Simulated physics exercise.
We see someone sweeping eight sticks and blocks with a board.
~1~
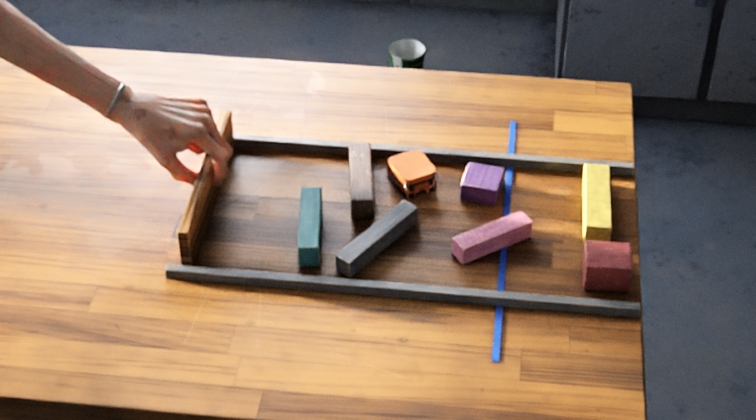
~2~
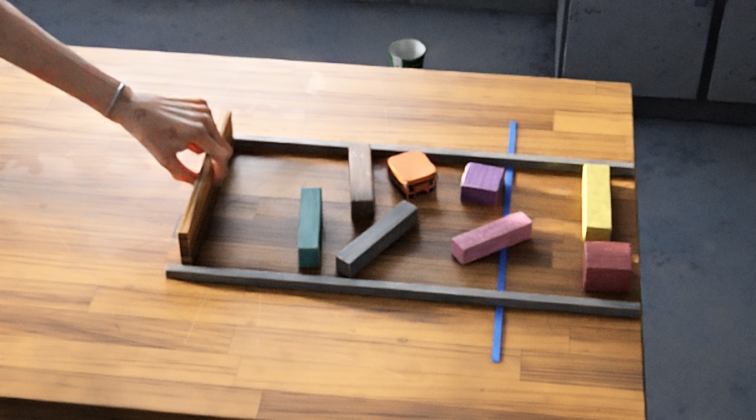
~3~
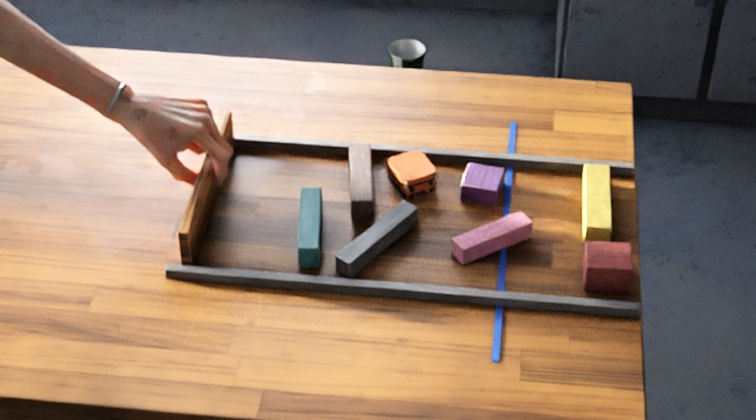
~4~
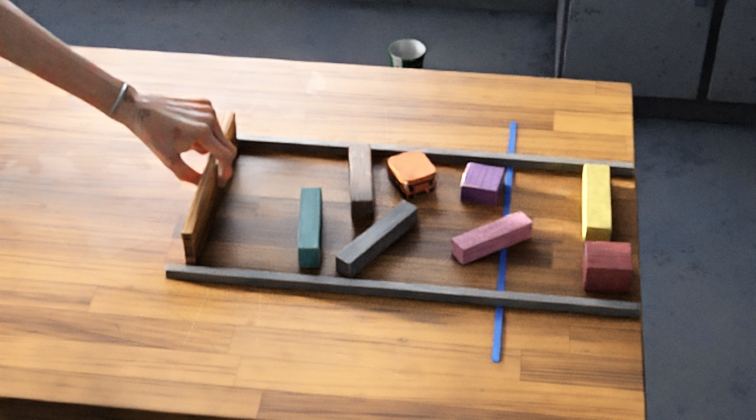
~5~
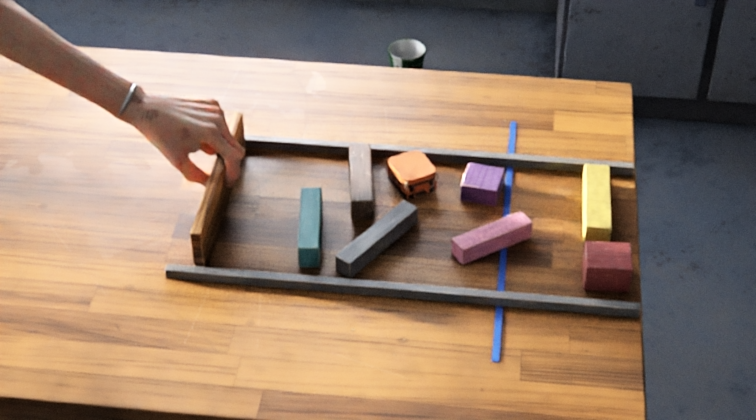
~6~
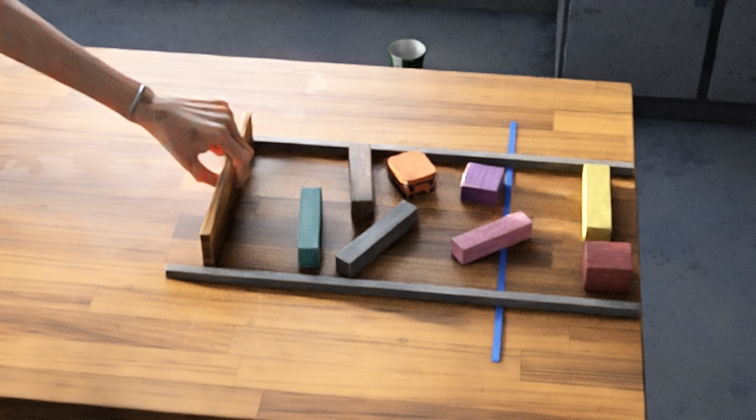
A hand slides a wooden board slightly right between two rails toward colourful, unmoving blocks.
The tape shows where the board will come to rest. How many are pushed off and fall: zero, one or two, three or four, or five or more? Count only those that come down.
The number that fall off is zero.
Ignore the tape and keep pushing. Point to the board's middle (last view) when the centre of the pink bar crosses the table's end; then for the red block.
Near (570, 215) and (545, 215).
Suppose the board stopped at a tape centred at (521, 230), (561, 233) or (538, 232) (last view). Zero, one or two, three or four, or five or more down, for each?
Taking them in turn, no fall at all; 3 or 4; one or two.
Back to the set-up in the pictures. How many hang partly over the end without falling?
It comes to 1.
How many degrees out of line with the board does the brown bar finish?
Roughly 15° out of line.
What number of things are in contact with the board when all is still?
In contact: 2.
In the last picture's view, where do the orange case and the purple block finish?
Near (557, 182) and (594, 183).
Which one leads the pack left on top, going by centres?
It is the yellow bar.
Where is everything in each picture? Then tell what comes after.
The first picture shows red block (607, 266); yellow bar (597, 204); pink bar (492, 238); board (208, 187); tape (505, 229).
The second picture shows yellow bar (597, 204); grey bar (378, 239).
The third picture shows pink bar (492, 238); brown bar (361, 181).
The fourth picture shows red block (607, 266); orange case (412, 175).
The fifth picture shows yellow bar (597, 204); purple block (483, 184).
The sixth picture shows red block (607, 266); yellow bar (597, 204); pink bar (492, 238); board (229, 189); tape (505, 229).
Soon after, none off yet; red block at rest near (607, 266); yellow bar at rest near (597, 204); pink bar at rest near (492, 238).
In the end, the number that fall off is zero.
